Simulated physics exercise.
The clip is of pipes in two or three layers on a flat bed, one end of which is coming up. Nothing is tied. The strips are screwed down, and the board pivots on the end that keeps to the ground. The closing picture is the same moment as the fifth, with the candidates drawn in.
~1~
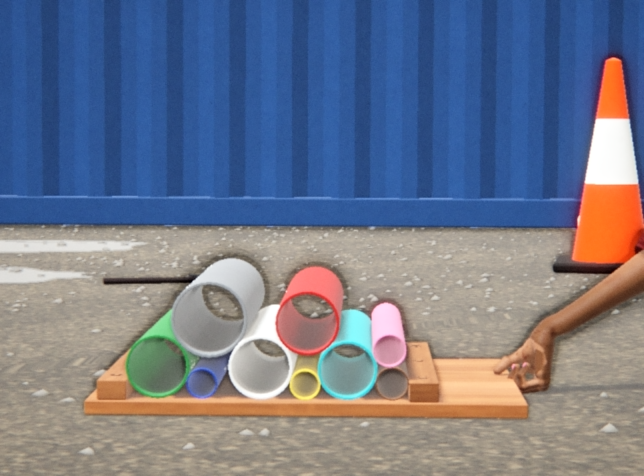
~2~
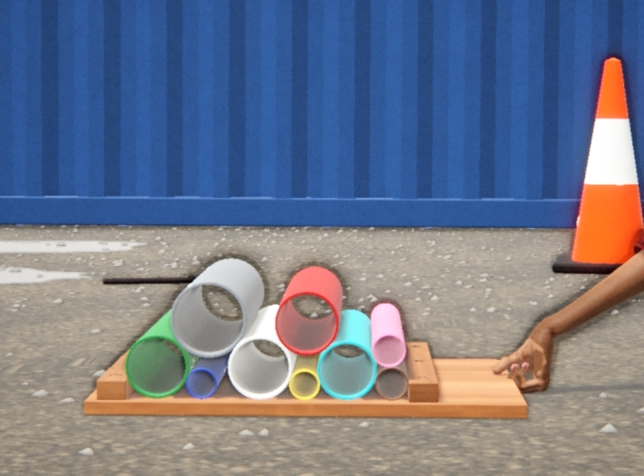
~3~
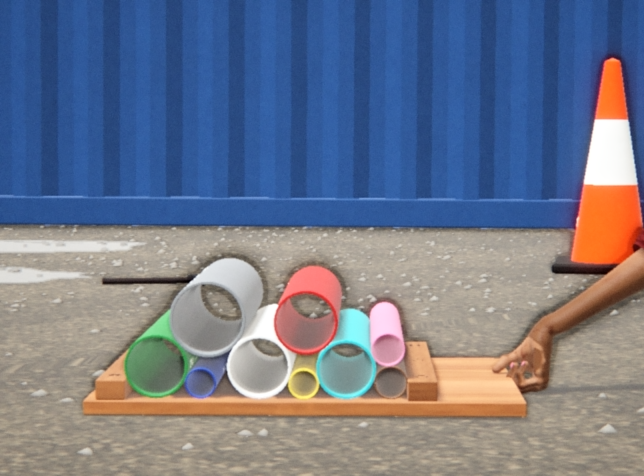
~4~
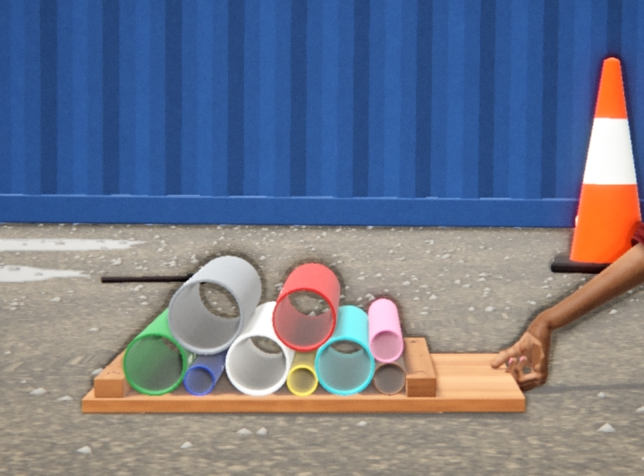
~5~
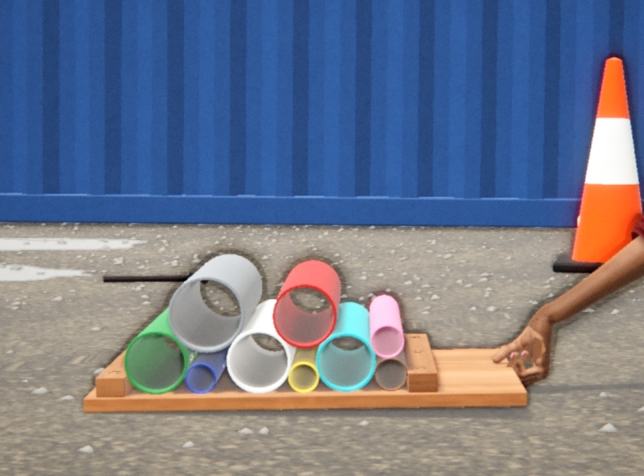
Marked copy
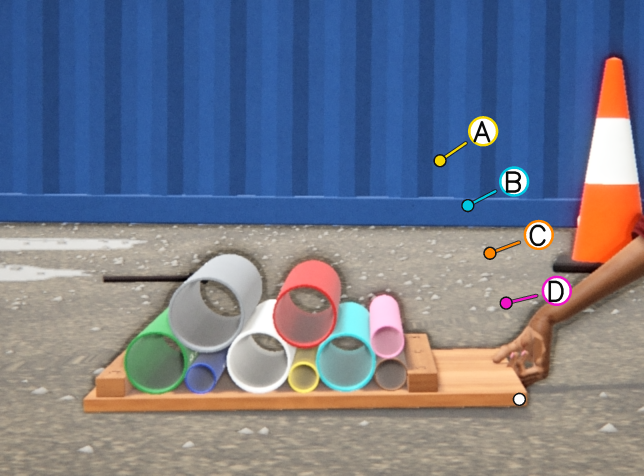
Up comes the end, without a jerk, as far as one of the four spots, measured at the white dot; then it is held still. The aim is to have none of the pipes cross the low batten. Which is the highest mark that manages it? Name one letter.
The highest mark that will do is A.
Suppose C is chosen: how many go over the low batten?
At C the number is none.
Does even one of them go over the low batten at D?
No.
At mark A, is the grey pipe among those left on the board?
Yes, with A.
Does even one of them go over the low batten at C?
At C: No.
On the copy, A at (440, 160); B at (468, 206); C at (490, 254); D at (506, 303); the white dot at (519, 399).
On A. First, board at 19°.
Then, board at 35°.
Finally, board at 35°, none over the low batten.
By contrast, B none over the low batten; C none over the low batten; D none over the low batten.
